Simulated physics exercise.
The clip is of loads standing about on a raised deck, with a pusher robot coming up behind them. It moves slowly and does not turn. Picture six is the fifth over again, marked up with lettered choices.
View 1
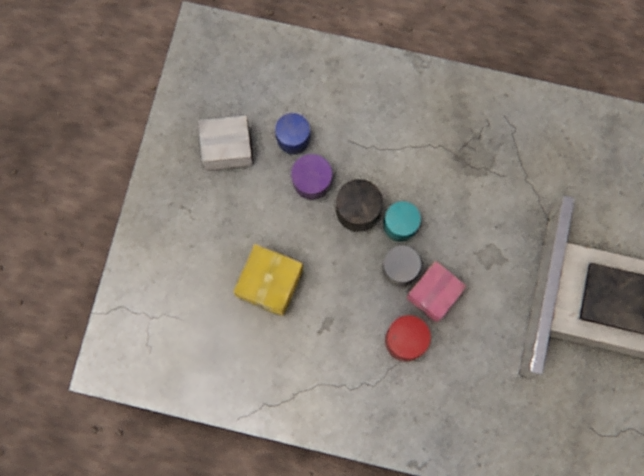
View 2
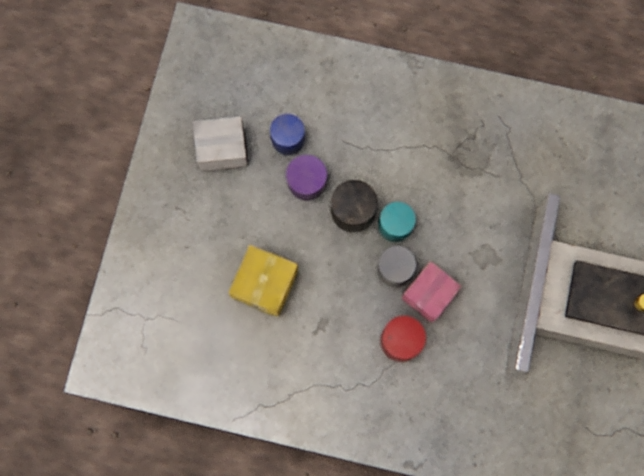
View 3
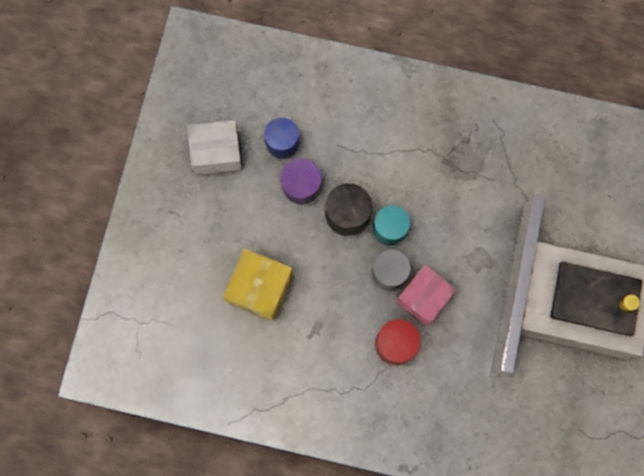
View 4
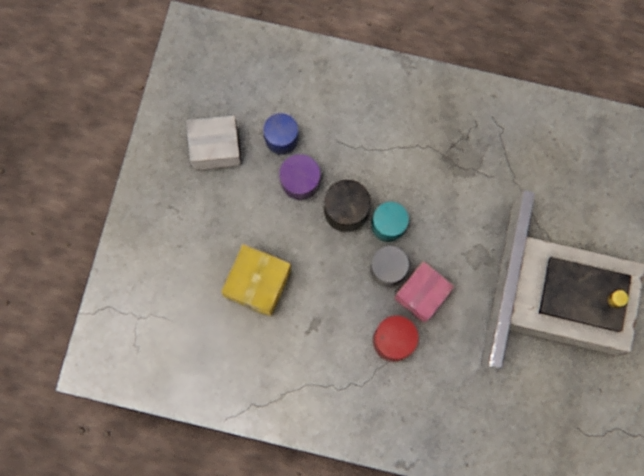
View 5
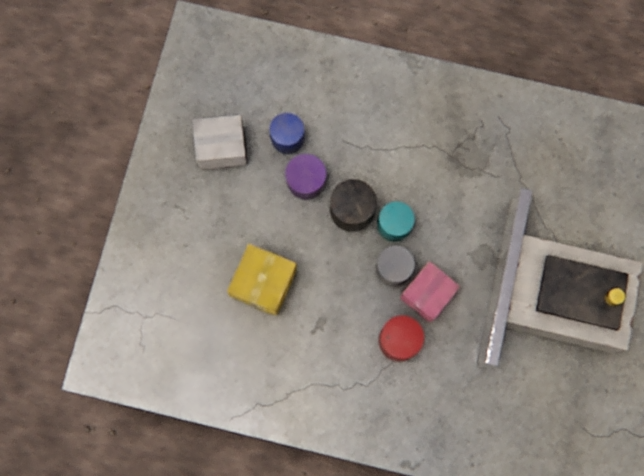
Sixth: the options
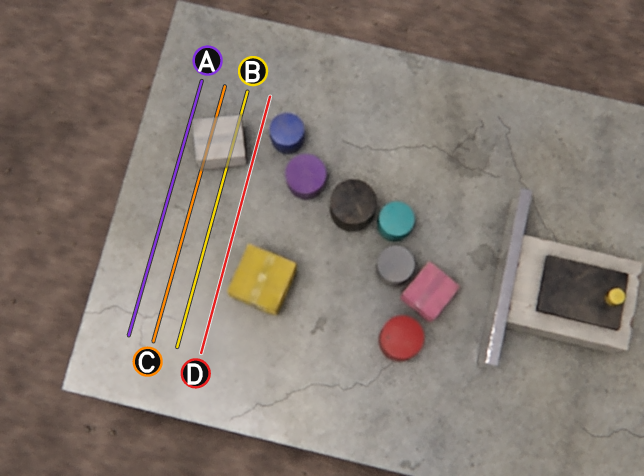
We see coloured canisters, a pail and a few parcels standing on a grey raised deck, while a pusher robot with a wide flat blade moves slowly leftward from the right side, leaving the loads unmoved.
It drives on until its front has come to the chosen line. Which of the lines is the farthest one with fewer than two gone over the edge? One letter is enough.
No second one falls up to C.
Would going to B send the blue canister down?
No.
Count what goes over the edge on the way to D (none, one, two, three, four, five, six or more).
The count is none.
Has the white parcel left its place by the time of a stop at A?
Yes.
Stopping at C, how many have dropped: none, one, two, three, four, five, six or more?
By then, none.
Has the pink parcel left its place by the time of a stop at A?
By then, yes.
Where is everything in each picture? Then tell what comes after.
In the first picture, yellow parcel (269, 281); red canister (407, 339); blue canister (293, 134).
In the second picture, robot (606, 296); grey pail (396, 267).
In the third picture, robot (590, 297); black canister (348, 210).
In the fourth picture, robot (579, 293); turquoise canister (389, 222).
In the fifth picture, robot (576, 291); yellow parcel (263, 280); red canister (400, 339); blue canister (287, 134).
On the marked copy, A at (166, 204); B at (213, 215); C at (190, 210); D at (237, 221).
Following C. Soon after the start, robot (459, 263); red canister (347, 326); pink parcel (359, 278).
Later, robot (343, 235); yellow parcel (194, 269); grey pail (214, 227).
In the end, robot (254, 214); yellow parcel (106, 252); white parcel (146, 124); none fallen.
As for the rest, A drops three; B is within the limit but short; D is within the limit but short.
